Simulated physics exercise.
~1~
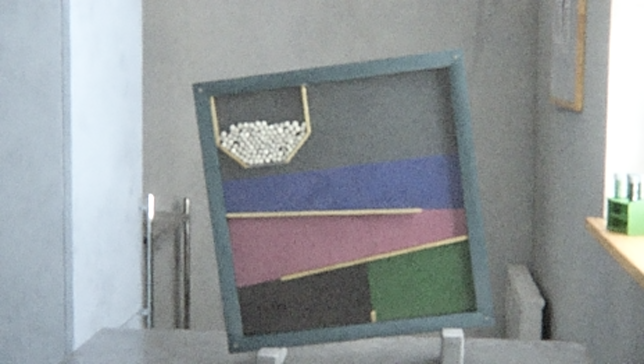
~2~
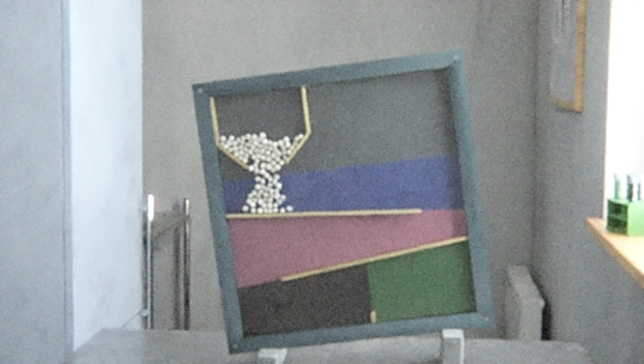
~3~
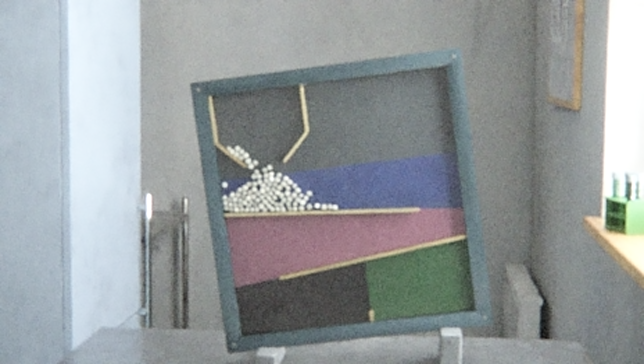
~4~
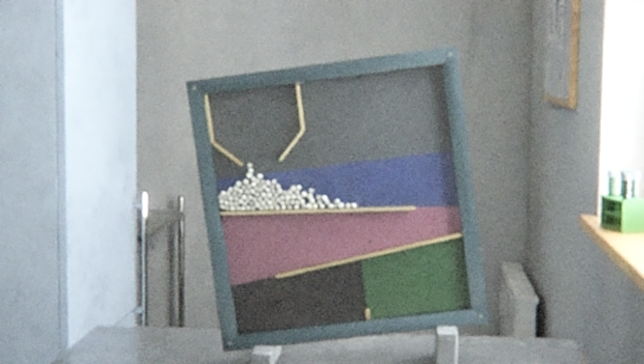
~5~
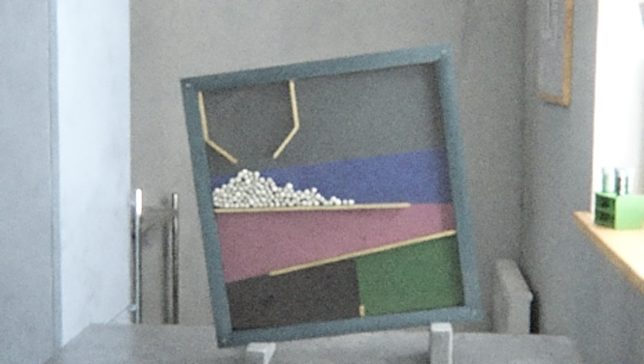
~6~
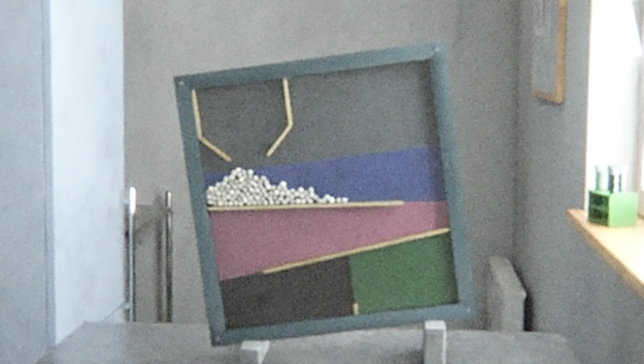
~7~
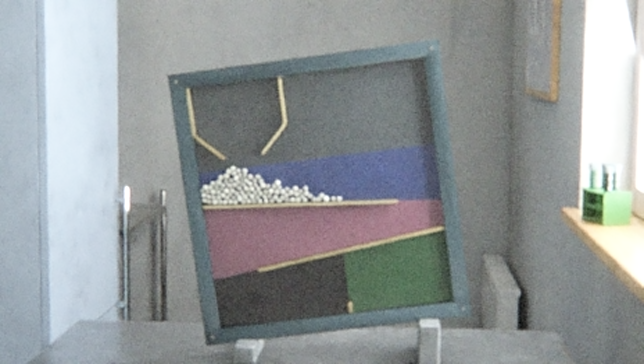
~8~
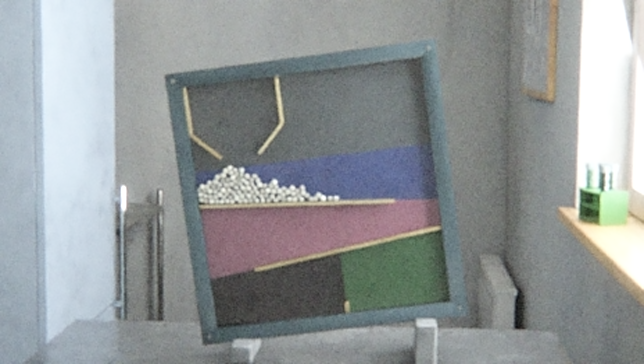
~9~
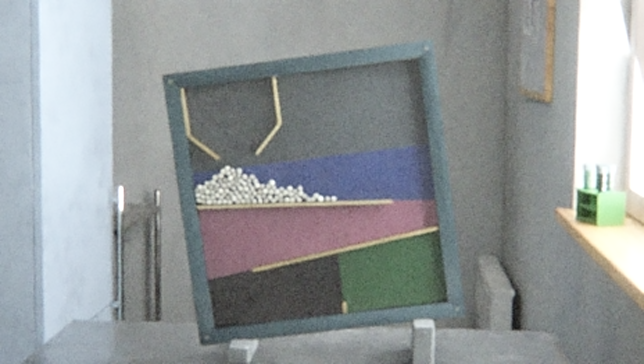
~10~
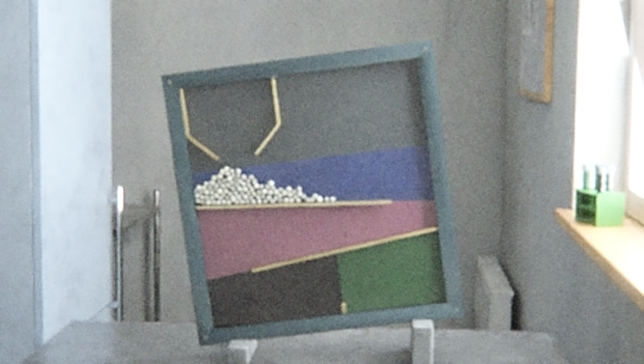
The clip shows a tilted, framed case with painted sections, where small white beads pour from a hopper at the upper left onto a ledge below. As the view pans slightly right, the beads settle in a heap and remain still against the blue section.
